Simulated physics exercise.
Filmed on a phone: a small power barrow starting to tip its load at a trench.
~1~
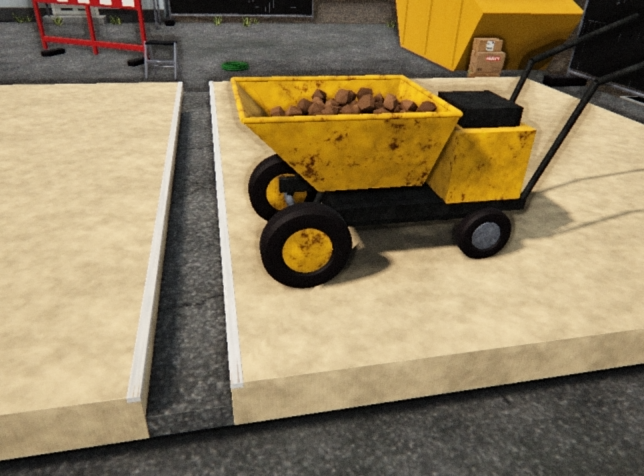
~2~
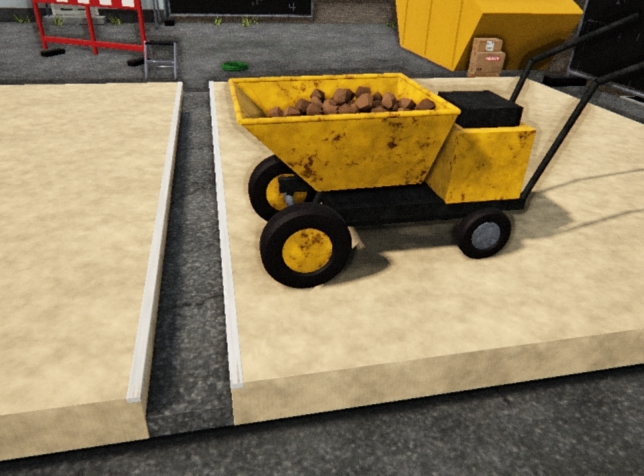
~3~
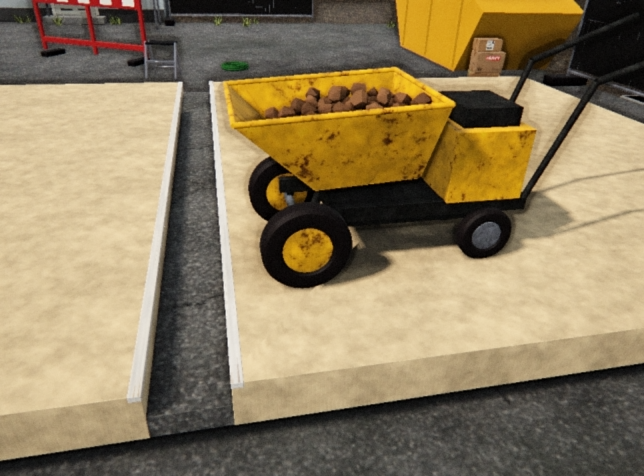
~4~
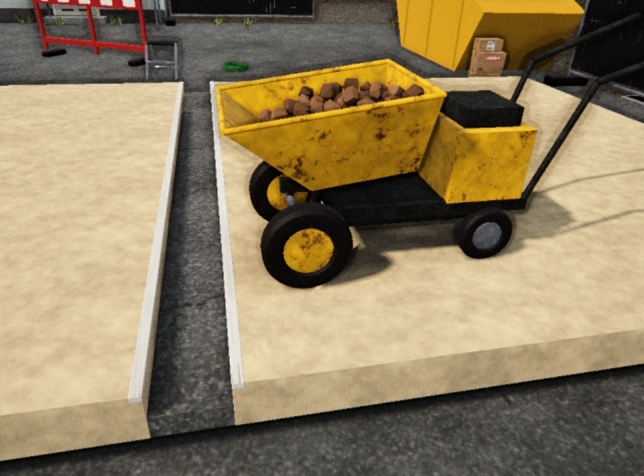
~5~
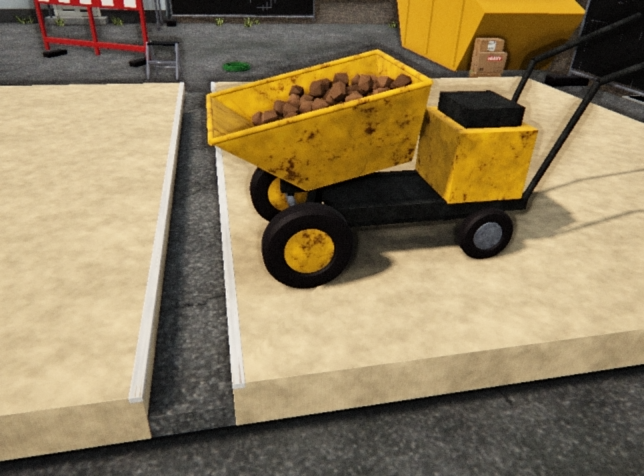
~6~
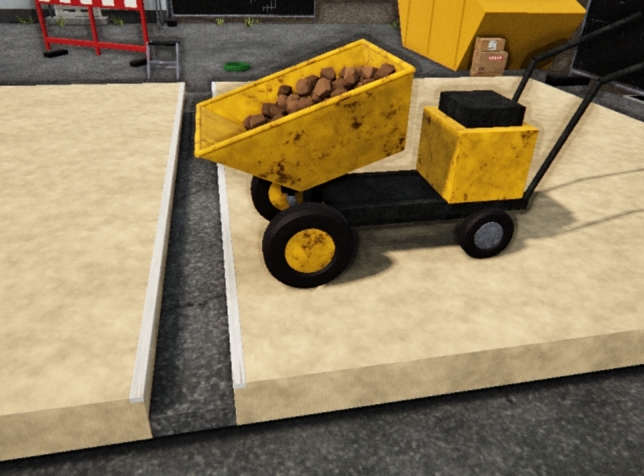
A yellow barrow's skip, loaded with brown clods, tilts forward to the left beside a trench.
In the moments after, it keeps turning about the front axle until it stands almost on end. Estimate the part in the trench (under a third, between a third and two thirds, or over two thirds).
Between the edges lies under a third of the load.
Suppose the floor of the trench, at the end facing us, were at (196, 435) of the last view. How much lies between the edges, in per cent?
Close to 10 per cent.
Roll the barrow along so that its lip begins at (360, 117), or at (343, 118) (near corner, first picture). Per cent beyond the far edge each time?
Roughly 10 per cent, and 10 per cent.
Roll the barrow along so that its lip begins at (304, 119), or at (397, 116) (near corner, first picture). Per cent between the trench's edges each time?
In turn 60 and 50 in a hundred.
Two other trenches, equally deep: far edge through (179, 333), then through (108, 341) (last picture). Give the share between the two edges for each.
First some 0, then 40 per cent.
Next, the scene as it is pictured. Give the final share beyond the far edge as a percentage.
Close to 70 per cent.
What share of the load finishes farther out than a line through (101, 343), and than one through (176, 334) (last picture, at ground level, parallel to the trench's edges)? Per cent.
In turn 50 and 80 in a hundred.
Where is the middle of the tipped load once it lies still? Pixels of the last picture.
Roughly at (82, 261).
Soon after the last picture, skip tipped steeply; all in the skip.
A little later, skip tipped right over; about two thirds in the skip; a stray few in or heaped over the trench; about a third beyond it; a small part falling.
Later still, skip tipped right over; about a quarter in the skip; a small part in or heaped over the trench; about two thirds beyond it.
By the end, skip tipped right over; about a quarter in the skip; a small part in or heaped over the trench; about two thirds beyond it.
